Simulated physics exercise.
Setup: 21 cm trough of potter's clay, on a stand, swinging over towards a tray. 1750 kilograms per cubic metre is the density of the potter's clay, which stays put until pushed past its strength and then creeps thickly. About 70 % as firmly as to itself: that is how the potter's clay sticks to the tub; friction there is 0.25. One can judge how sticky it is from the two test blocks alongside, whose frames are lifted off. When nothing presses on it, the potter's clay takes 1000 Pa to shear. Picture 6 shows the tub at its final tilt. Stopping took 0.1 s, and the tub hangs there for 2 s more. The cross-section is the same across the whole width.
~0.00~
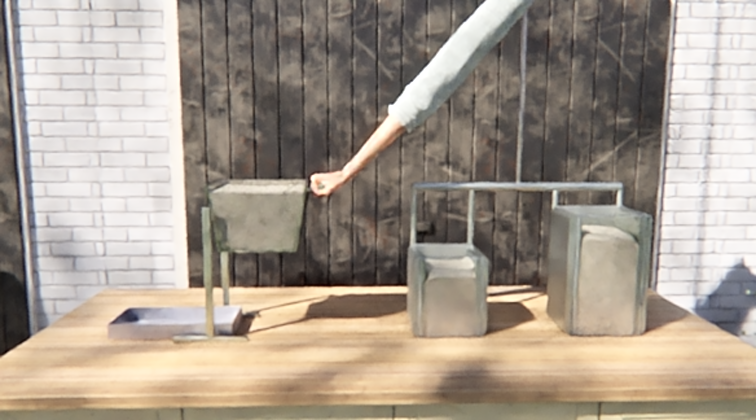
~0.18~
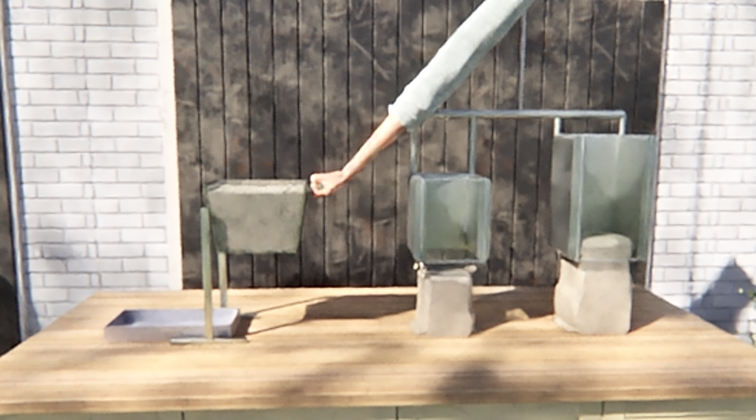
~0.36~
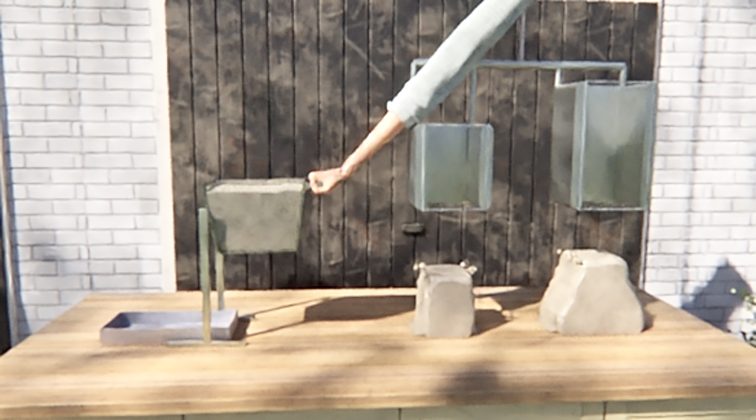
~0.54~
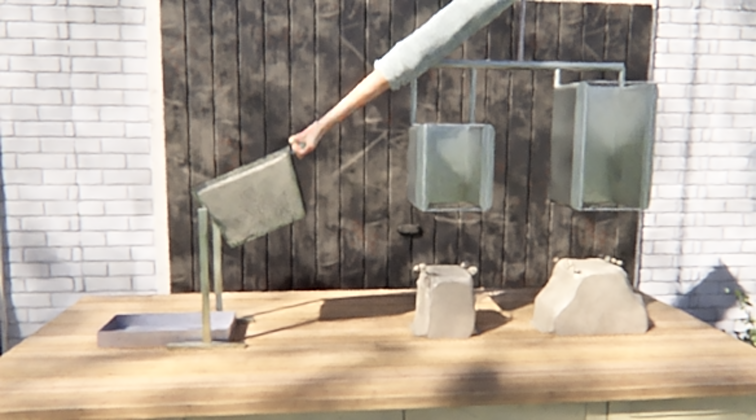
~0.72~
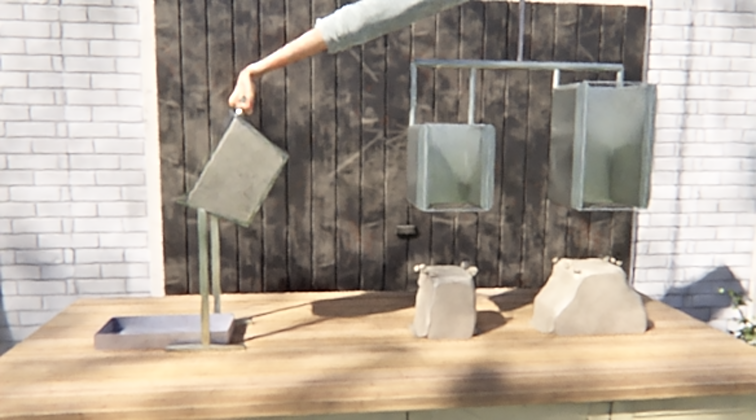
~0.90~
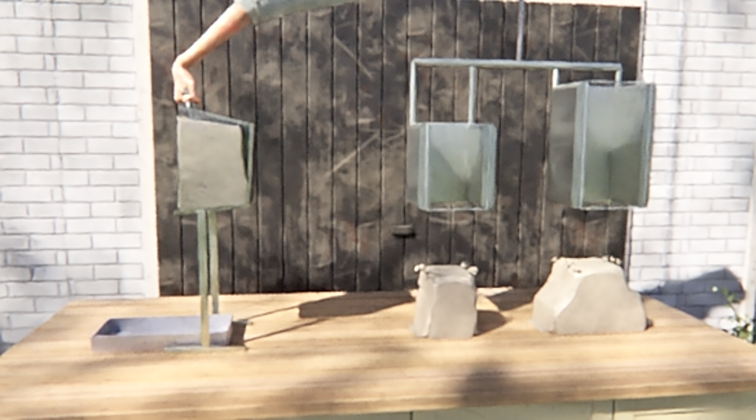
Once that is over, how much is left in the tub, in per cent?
36 %.
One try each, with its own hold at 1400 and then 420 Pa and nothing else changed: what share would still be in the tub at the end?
The two runs give near 35 % and near 35 % respectively.
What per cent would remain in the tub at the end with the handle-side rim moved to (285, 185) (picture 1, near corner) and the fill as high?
Around 100 percent would still be in the tub at the end.
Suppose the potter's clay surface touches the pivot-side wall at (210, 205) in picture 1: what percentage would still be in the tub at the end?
That works out near 45 %.
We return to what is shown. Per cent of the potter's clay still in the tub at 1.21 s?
It's something like 50 % of the original load.
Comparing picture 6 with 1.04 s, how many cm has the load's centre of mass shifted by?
Displacement noted: Approx. 5 cm... about that.
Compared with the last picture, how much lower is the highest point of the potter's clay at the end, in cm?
Roughly 13 cm.
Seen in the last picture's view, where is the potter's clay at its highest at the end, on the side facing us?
Roughly at pixel (211, 165).
By 1.04 s, the tub is at 86 degrees and holds 81 %.
By 1.21 s, the tub is at 86 degrees and holds 52 %.
By 1.38 s, the tub is at 86 degrees and holds 36 %.
By 1.55 s, the tub is at 86 degrees and holds 36 %.
By 2.90 s, at the end, the tub is at 86 degrees and holds 36 %.
